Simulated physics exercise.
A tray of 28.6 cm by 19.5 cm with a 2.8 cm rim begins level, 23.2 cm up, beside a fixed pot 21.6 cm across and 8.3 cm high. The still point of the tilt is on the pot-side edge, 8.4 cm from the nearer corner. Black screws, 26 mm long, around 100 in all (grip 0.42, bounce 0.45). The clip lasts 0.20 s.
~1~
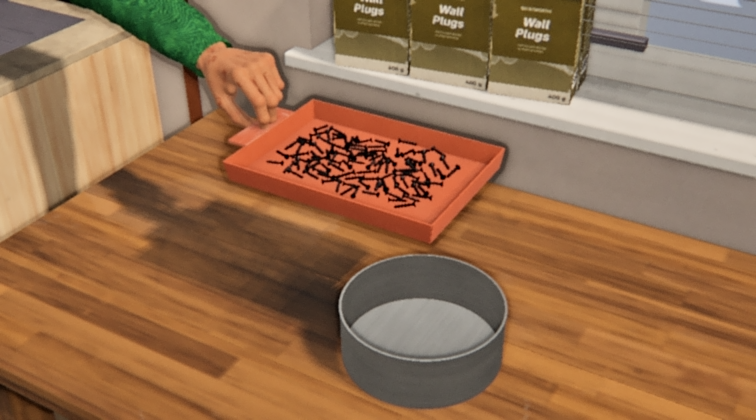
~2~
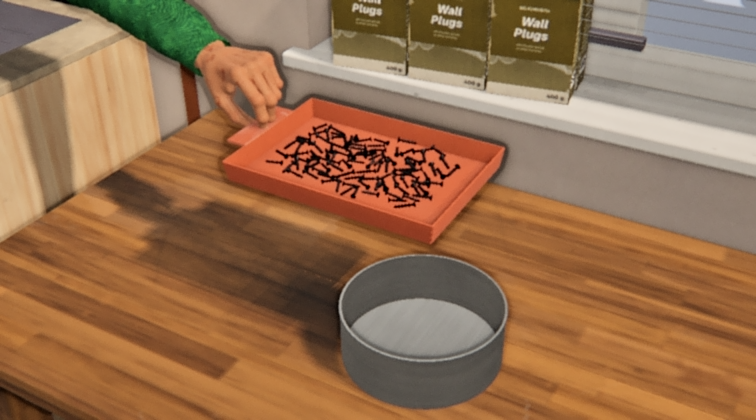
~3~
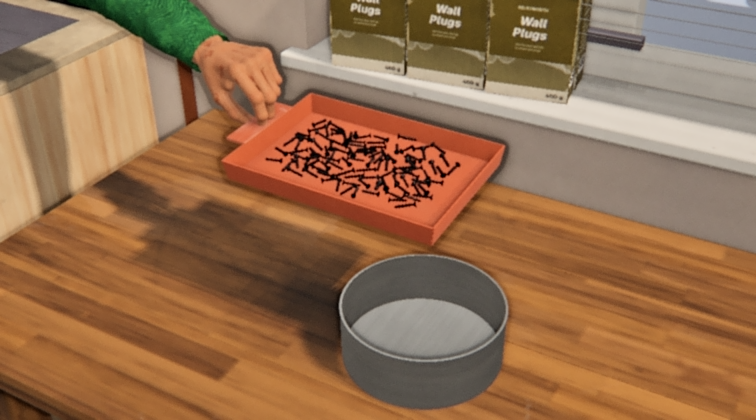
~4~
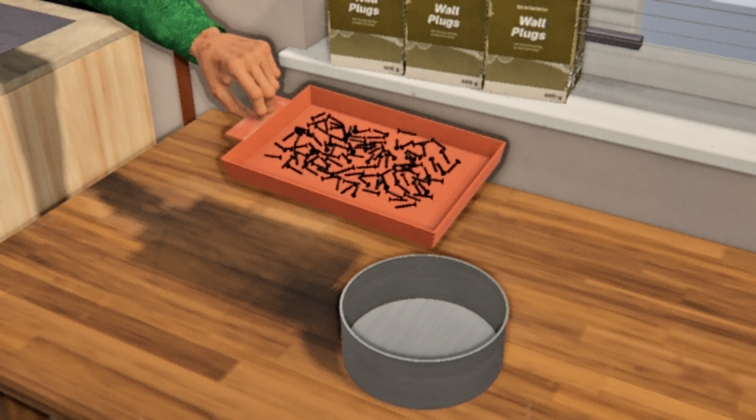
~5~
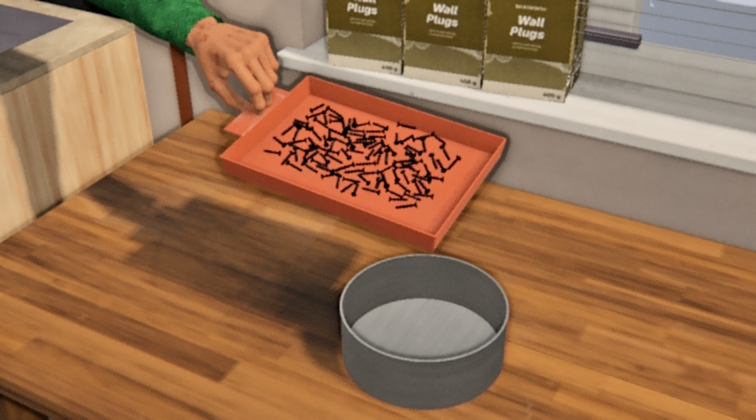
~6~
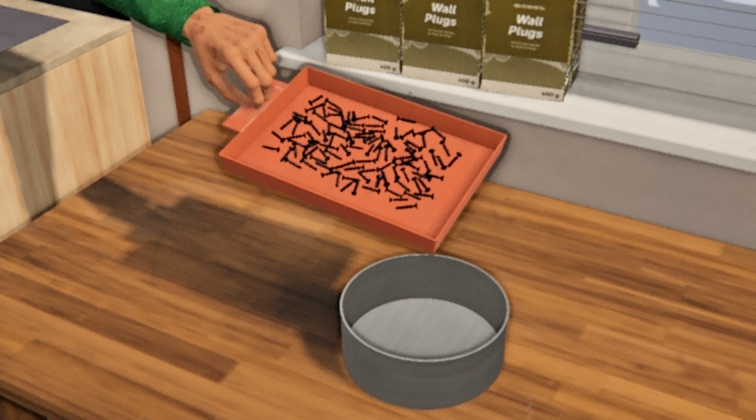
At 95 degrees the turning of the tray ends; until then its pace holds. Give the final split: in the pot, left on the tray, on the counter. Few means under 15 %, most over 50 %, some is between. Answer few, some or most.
In the pot: Most; left on the tray: Few; on the counter: Few.
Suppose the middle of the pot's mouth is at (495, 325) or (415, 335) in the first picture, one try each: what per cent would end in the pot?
About 40 and 100 per cent.
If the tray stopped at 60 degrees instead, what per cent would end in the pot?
It would be near 5 per cent.
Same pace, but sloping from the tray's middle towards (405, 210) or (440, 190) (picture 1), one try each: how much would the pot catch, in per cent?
About 80 and 25 per cent.
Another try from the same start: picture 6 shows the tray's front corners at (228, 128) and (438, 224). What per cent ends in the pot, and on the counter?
Pot 35, counter 65.
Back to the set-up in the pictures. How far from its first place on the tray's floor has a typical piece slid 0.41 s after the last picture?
About 10 cm.
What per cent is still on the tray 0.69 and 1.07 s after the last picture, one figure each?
In turn: 90, 40.
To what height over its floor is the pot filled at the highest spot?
Roughly 2.0 cm.
Then, 0.41 s after the last picture, tilt 52 degrees; the tray holds 100 %, the pot 0 %.
Then, 0.69 s after the last picture, tilt 79 degrees; the tray holds 90 %, the pot 5 %.
Then, 1.07 s after the last picture, tilt 95 degrees; the tray holds 40 %, the pot 45 %.
In the end, pot 100 %, tray 0 %, counter 0 %.
